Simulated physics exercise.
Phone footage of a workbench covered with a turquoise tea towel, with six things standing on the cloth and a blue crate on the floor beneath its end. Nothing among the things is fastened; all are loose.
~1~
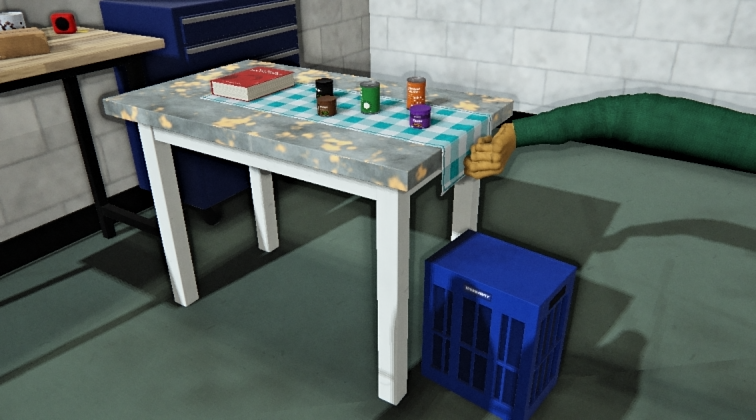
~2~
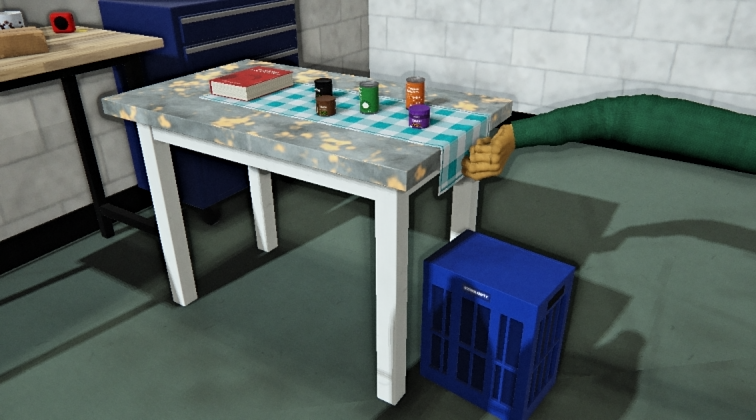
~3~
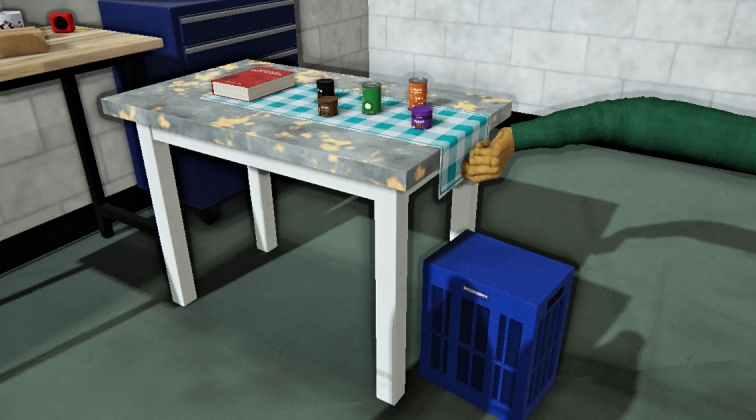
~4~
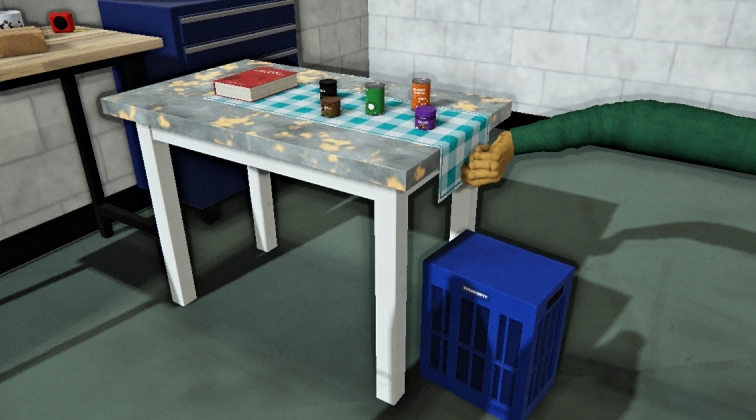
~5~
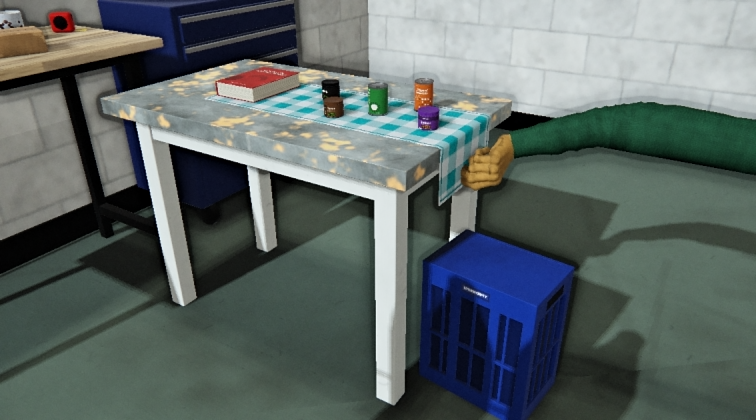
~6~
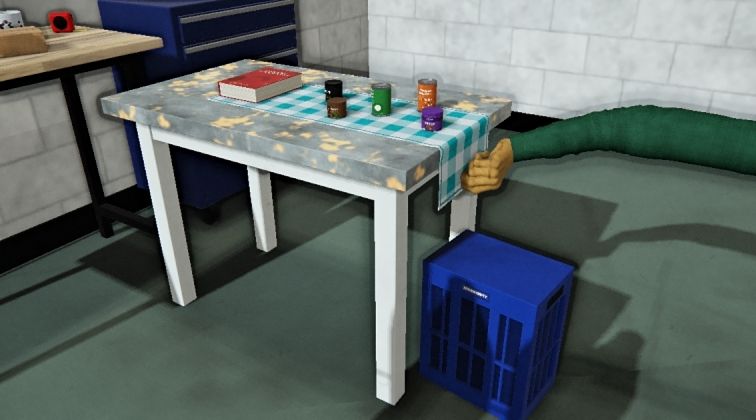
A gloved hand on a green arm draws the turquoise checked cloth slowly over the table's right end, and the pots, cans and red book on it shift slightly rightward with it. Two dark pots, a green can, an orange can and a purple pot stand on the cloth, above a blue crate. The fixed view looks down across a grey-floored workshop with white block walls.
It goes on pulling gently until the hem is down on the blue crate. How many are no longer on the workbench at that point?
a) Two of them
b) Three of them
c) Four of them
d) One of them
Option a: Two of them.
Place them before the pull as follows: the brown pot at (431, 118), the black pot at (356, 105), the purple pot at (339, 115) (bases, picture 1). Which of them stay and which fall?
Note: Brown pot lost; black pot kept on top; purple pot kept on top.
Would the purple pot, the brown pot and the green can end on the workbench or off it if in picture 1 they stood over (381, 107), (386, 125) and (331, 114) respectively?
In the end the purple pot is still on top, the brown pot is no longer on top, and the green can is still on top.
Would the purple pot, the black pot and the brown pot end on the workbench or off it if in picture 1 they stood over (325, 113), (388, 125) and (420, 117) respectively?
Purple pot: Stays. Black pot: Goes. Brown pot: Goes.
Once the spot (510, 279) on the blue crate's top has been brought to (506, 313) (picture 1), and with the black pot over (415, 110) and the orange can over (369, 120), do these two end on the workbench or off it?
The black pot? Lost. The orange can? Lost.
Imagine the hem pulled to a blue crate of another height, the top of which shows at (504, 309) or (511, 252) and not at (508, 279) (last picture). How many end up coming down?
Count: 3, then 1.
A little later, hem near (463, 204); all still up.
Next, hem near (462, 230); purple pot gone.
Later still, hem on the crate; purple pot and orange can gone.
When it is over, hem on the crate; purple pot and orange can gone. It carries off two.
